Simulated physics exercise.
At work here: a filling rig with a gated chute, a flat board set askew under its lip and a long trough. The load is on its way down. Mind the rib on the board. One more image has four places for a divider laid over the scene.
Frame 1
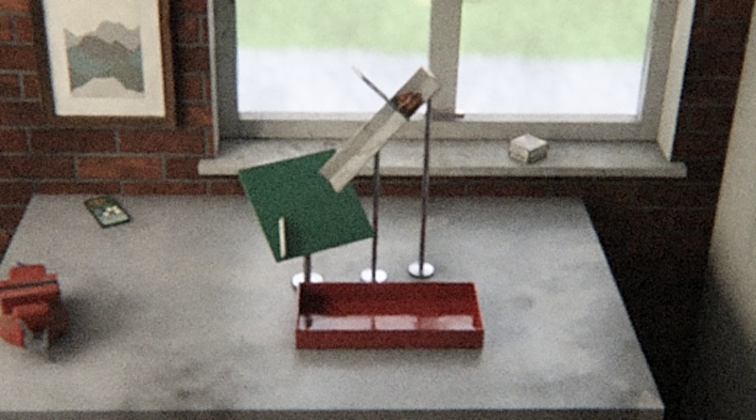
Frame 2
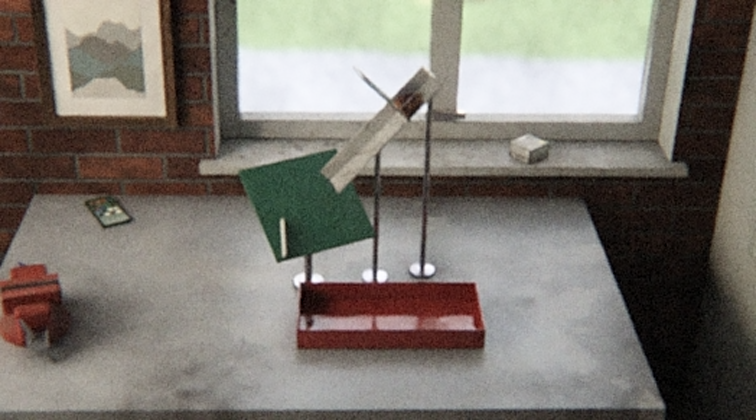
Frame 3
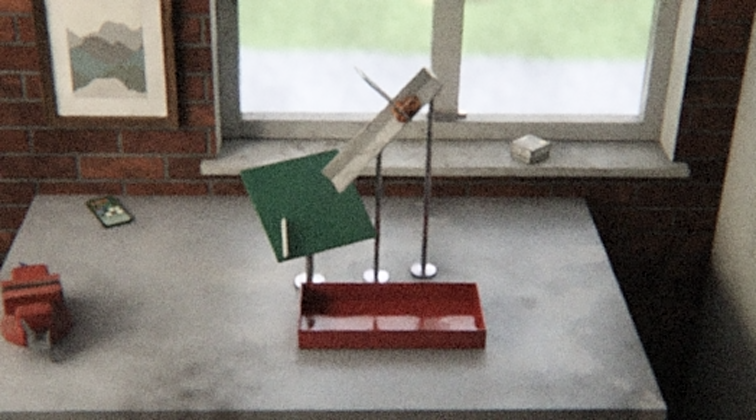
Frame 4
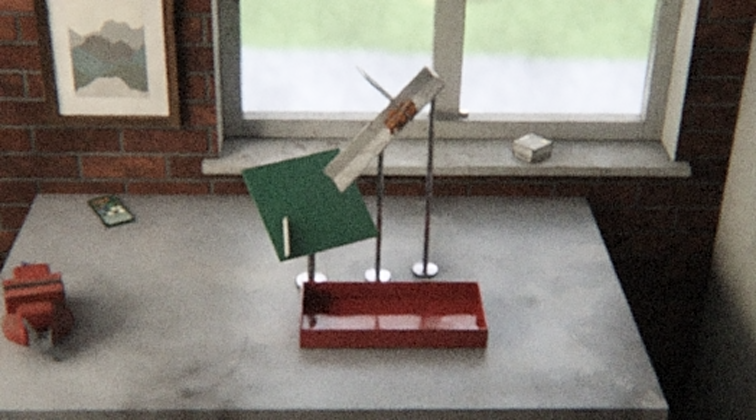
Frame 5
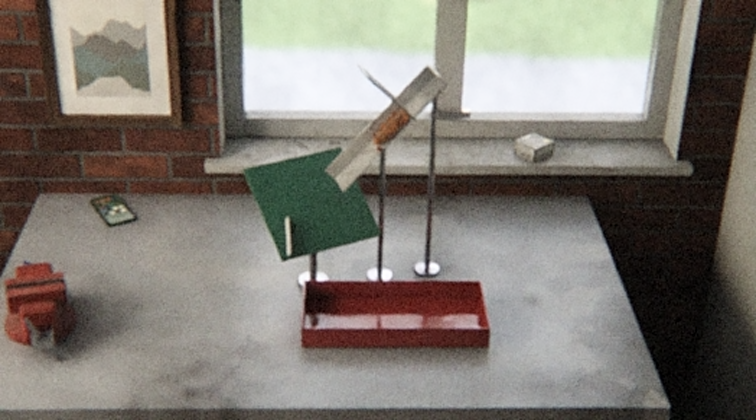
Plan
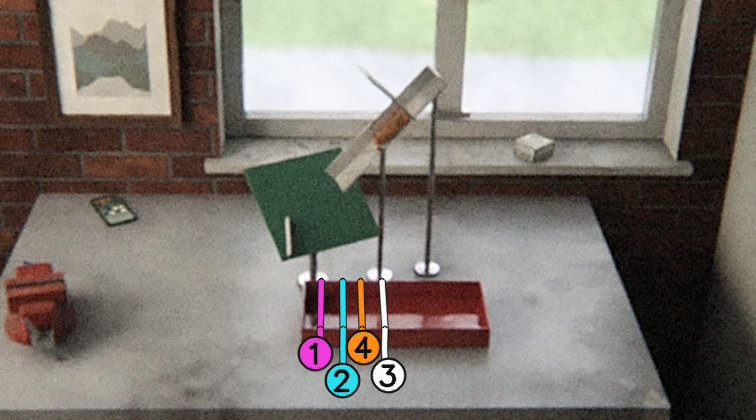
At first, a small clump of brown bits sits near the upper end of a steeply sloping pale chute, above a tilted green board and an empty red trough on a grey table. Then the bits slide a short way down the chute toward the left, while everything else stays in place.
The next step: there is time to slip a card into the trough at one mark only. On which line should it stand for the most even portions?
It is 1.
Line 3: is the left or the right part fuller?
The left side.
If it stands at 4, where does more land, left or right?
More lands on the left.
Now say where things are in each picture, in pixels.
In the first frame, load behind the gate at (406, 105), bits of cat kibble; lip of the chute at (334, 187), sloping fairly steeply.
In the second frame, middle of the board at (308, 203), tilted fairly steeply; middle of its low edge at (328, 249); of its high edge at (288, 159).
In the third frame, front corners of the trough at (299, 329) and (486, 329), empty; front of the load at (399, 120).
In the fourth frame, middle of the load at (400, 118); its front at (391, 133), about a quarter of the way to the lip; rib from (286, 217) to (289, 254).
In the fifth frame, middle of the load at (392, 127); its front at (379, 149), about half of the way to the lip.
On the marked copy, line 1 crosses the front rim at (320, 328); line 2 crosses the front rim at (343, 328); line 3 crosses the front rim at (384, 328); line 4 crosses the front rim at (362, 328).
If 1 is chosen, of what is caught, about half on the left of the divider, about half on the right.
If 2 is chosen, of what is caught, nearly all on the left of the divider, a small part on the right.
If 3 is chosen, of what is caught, all on the left of the divider, none on the right.
If 4 is chosen, of what is caught, nearly all on the left of the divider, a stray few on the right.
